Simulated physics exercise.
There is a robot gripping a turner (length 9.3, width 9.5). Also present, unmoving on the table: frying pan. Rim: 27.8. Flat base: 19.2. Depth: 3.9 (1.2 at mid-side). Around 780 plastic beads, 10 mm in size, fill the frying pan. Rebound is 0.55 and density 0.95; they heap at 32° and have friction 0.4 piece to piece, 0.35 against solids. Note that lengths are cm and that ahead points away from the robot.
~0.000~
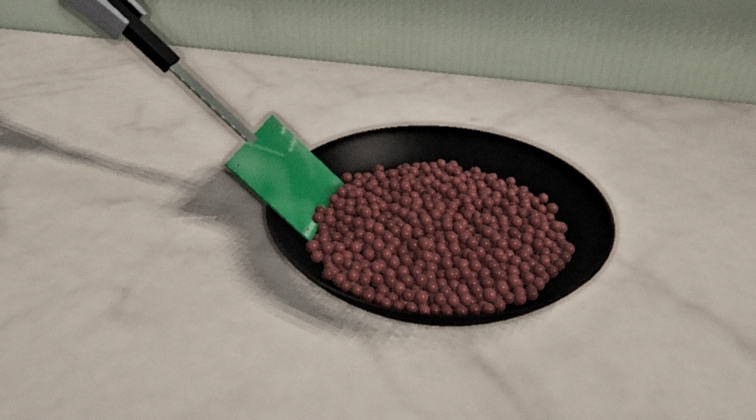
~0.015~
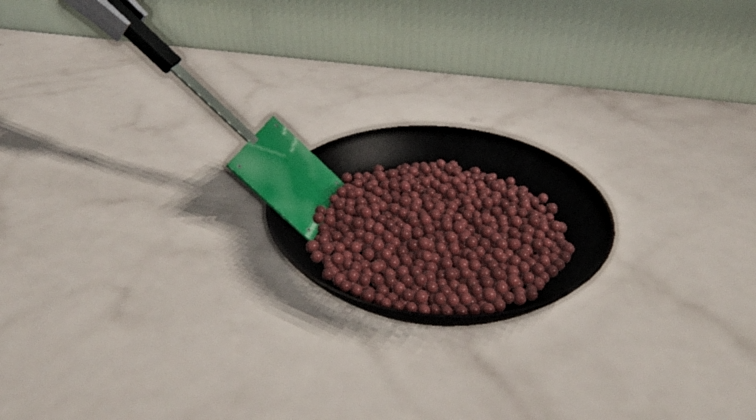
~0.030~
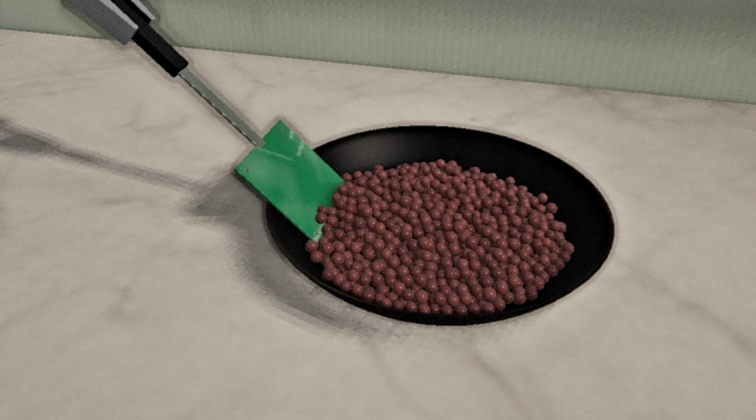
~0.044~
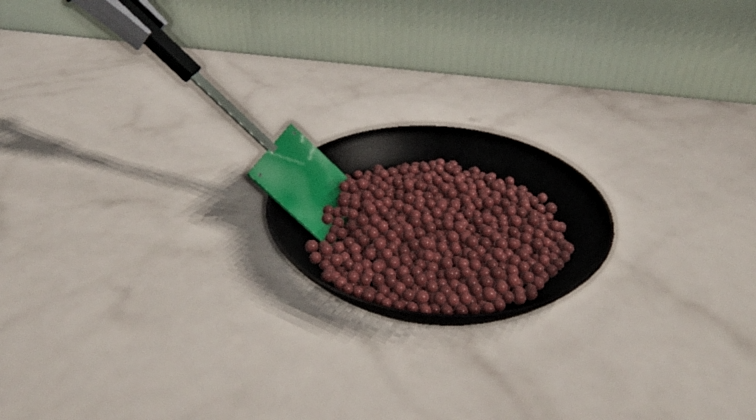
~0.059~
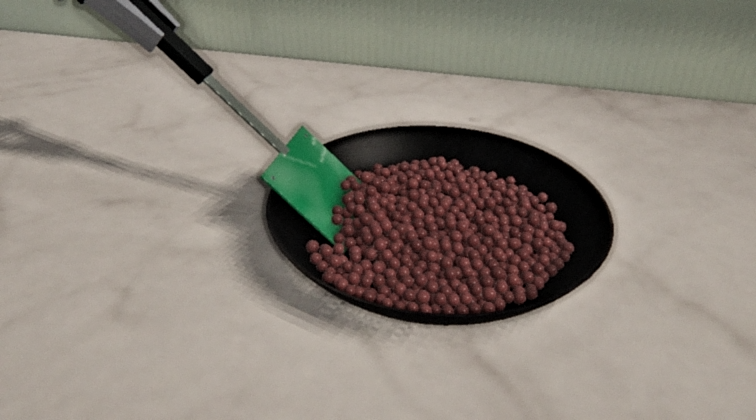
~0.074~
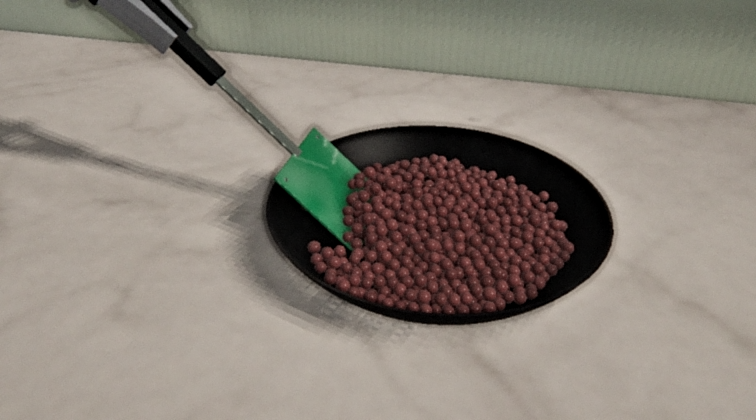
In this clip, a robot gripper holds a green turner at the left edge of a black frying pan filled with reddish-brown beads, then slides it slowly a short way to the right, pushing nearby beads inward.
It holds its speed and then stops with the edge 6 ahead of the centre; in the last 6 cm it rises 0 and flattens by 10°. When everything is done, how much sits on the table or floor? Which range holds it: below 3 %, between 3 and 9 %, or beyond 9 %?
The range below 3 %.
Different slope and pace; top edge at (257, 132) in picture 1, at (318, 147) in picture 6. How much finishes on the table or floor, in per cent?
Roughly 0 %.
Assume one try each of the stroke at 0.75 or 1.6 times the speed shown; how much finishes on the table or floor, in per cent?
Some 0 per cent, then some 0 per cent, on the table or floor.
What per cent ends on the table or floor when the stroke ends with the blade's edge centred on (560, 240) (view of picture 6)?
20 %.
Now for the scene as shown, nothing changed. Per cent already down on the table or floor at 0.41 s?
0 %.
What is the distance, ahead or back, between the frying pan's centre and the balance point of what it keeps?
I'd put it at roughly 4.5 cm toward the front.
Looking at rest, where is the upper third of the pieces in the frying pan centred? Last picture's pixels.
Somewhere near (545, 222) in the last picture.
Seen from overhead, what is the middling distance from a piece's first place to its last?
Level distance of roughly 4 cm.
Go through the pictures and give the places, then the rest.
The first frame shows the turner top edge at (250, 138), sloping 43°; upper third of the load around (431, 216), from x 310 to 570, top at y 165; 777 in the frying pan.
The second frame shows the turner top edge at (251, 139), sloping 43°; upper third of the load around (430, 216), from x 310 to 570, top at y 165.
The third frame shows the turner top edge at (258, 143), sloping 43°; upper third of the load around (426, 216), from x 310 to 565, top at y 165.
The fourth frame shows the turner top edge at (270, 147), sloping 43°; upper third of the load around (420, 213), from x 310 to 565, top at y 165.
The fifth frame shows the turner top edge at (283, 150), sloping 43°; upper third of the load around (422, 213), from x 305 to 565, top at y 160.
The sixth frame shows the turner top edge at (295, 151), sloping 43°; upper third of the load around (423, 213), from x 300 to 570, top at y 160; 777 in the frying pan.
After 0.13 s, sloping 43°, highest piece 6 above the table; 777 in the frying pan.
After 0.18 s, sloping 39°, highest piece 8 above the table; 777 in the frying pan.
After 0.41 s, sloping 33°, highest piece 5 above the table; 768 in the frying pan, 7 on the table or floor, 2 on the blade or in flight.
After 1.46 s, sloping 33°, highest piece 5 above the table; 767 in the frying pan, 10 on the table or floor.
In the end, 767 in the frying pan, 10 on the table or floor. That is 1 % on the table or floor.
